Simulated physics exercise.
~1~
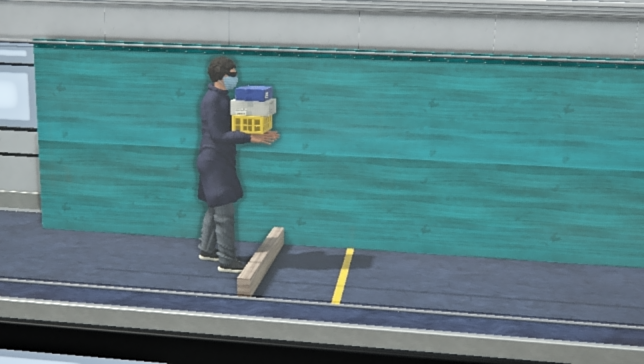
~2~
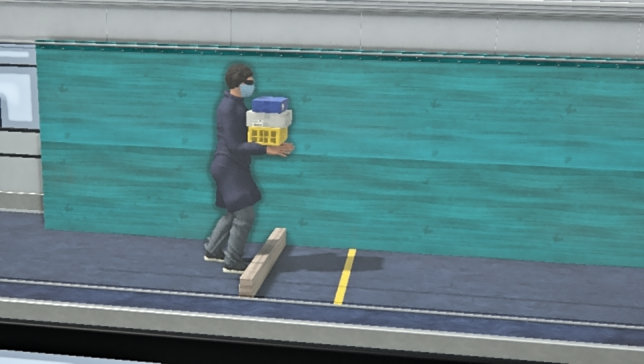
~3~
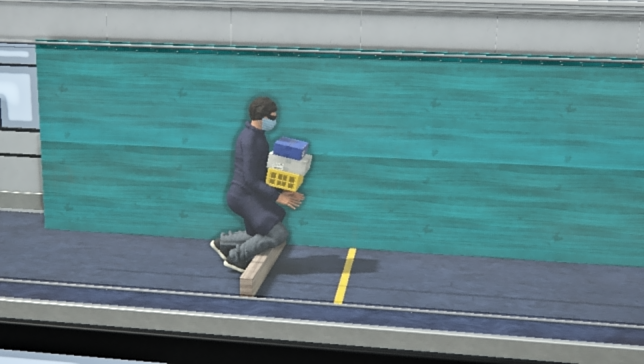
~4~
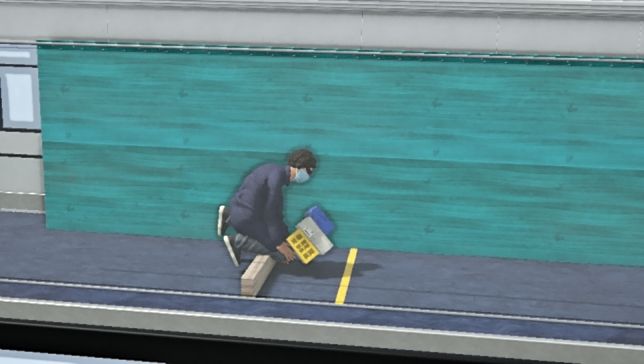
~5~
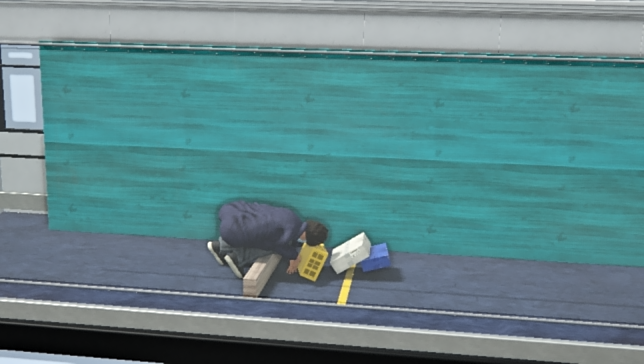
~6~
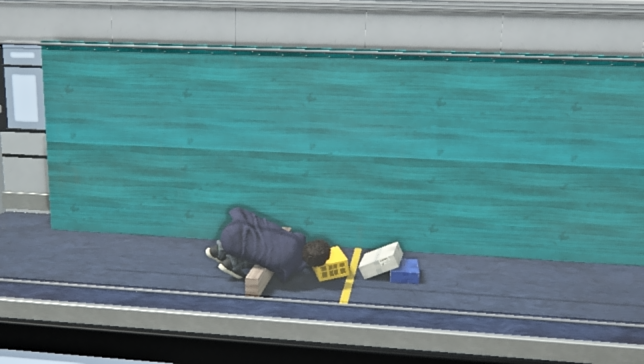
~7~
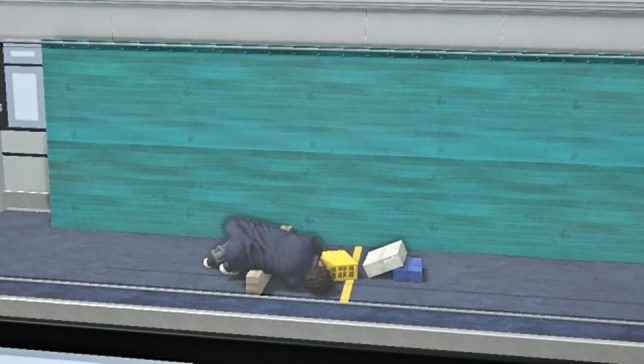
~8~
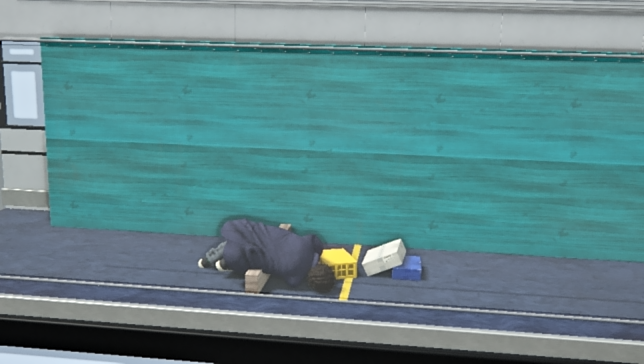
On a grey-blue walkway in front of a teal plank wall, seen from the side by a slightly swaying camera, a masked porter in dark clothes stands at the left behind a low beam. He holds a stack of a yellow crate, a white parcel and a blue parcel, with a yellow line on the ground to the right. He sinks forward, his knees folding at the beam, and the stack tips. The load spills rightward as he crumples over the beam. He lies still, his head short of the line, the crate beside it and both parcels beyond.
